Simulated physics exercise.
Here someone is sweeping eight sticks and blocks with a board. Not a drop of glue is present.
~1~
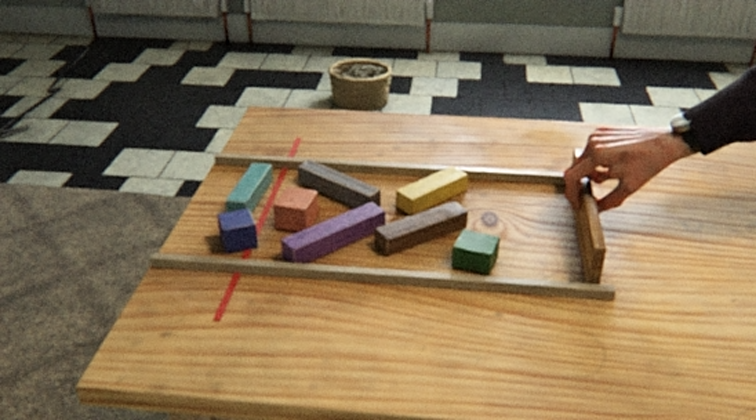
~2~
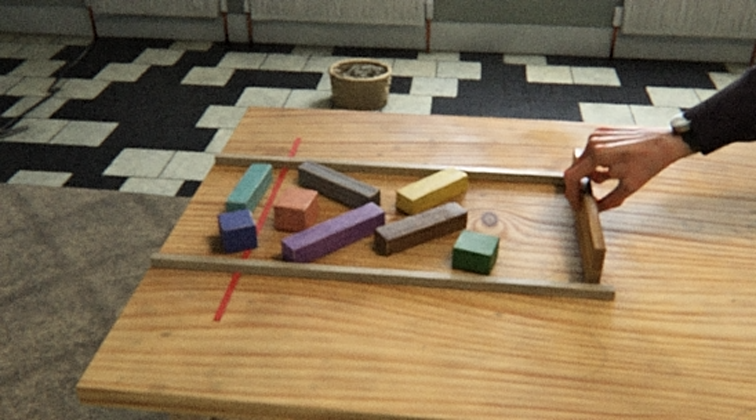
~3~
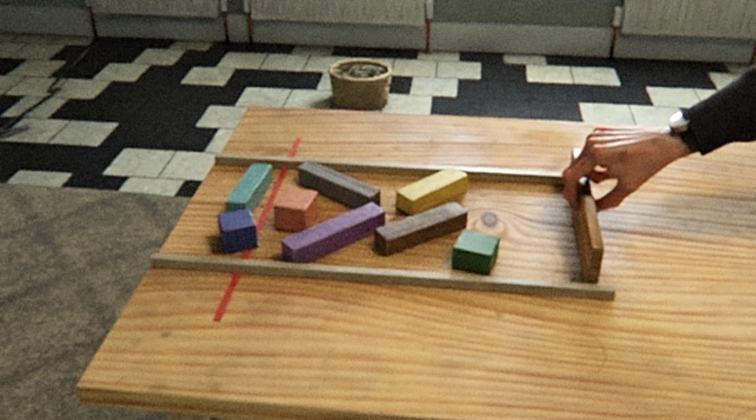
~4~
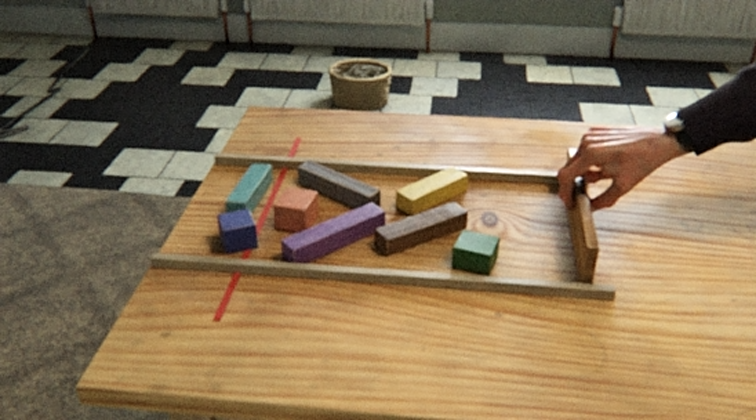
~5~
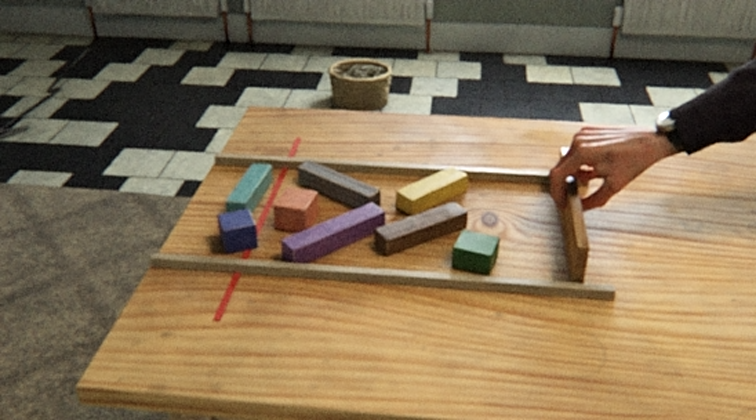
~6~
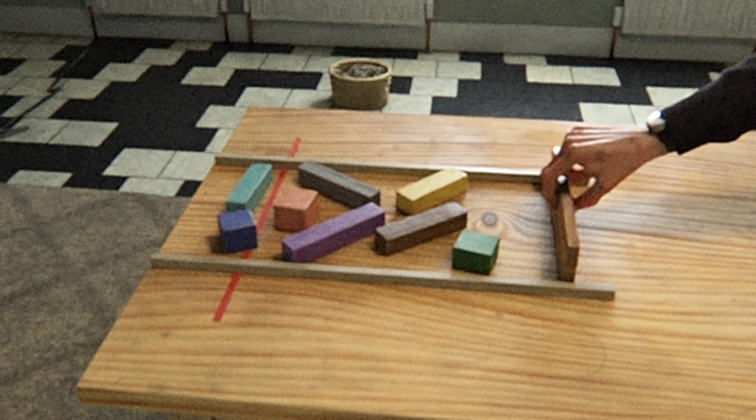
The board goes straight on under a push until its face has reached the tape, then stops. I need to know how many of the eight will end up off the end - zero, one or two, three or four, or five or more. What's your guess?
Turns out one or two get pushed past the edge and drop.
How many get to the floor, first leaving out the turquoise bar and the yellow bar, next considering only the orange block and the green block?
1 in the first case, 0 in the second.
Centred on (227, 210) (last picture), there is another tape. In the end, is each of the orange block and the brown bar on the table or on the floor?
Outcome - orange block topples off, brown bar is left in place.
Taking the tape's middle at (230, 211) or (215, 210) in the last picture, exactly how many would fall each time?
In that order 5 and 6.
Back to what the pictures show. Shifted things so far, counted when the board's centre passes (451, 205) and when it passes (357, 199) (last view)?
The counts are 3 and 8.
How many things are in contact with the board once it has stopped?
My count gives 3.
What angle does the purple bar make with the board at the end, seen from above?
About 35° out of line.
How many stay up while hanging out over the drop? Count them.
3 is the number.
A little later, none off yet; turquoise bar at rest near (250, 190); blue block at rest near (238, 232); orange block at rest near (296, 210).
When it is over, the number that fall off is one or two; down, blue block and turquoise bar.
